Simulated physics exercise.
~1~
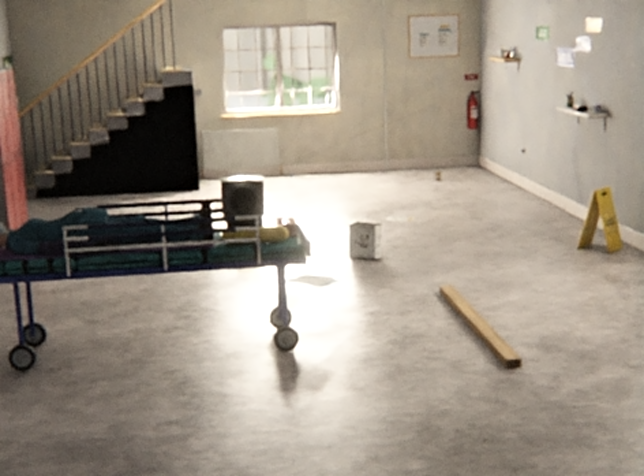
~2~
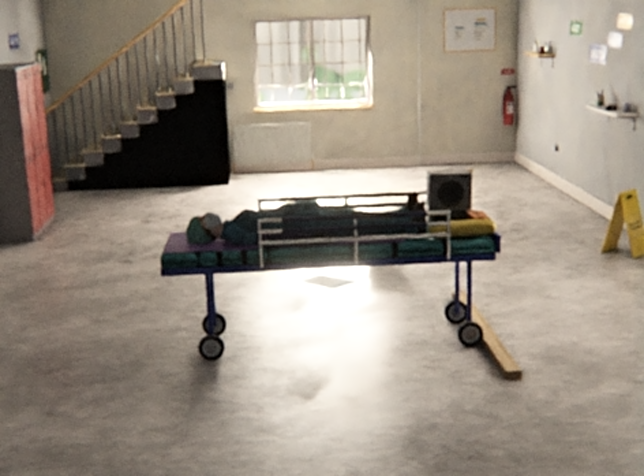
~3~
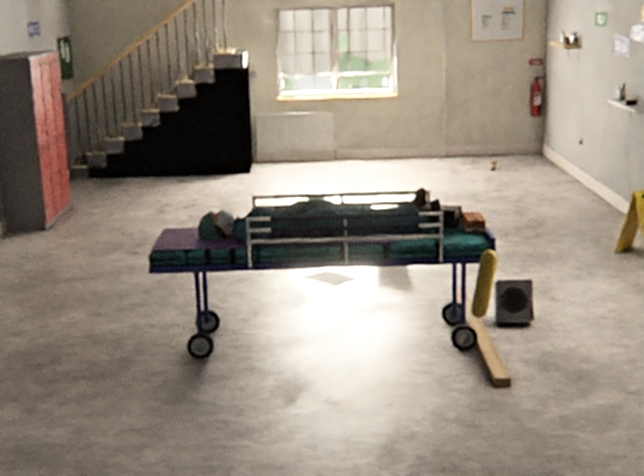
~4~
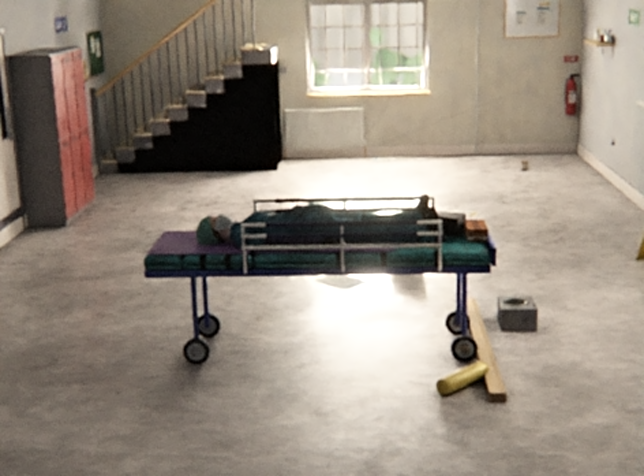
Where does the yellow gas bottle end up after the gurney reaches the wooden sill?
It drops off the right end of the gurney and ends up lying on the floor beside the wooden sill.
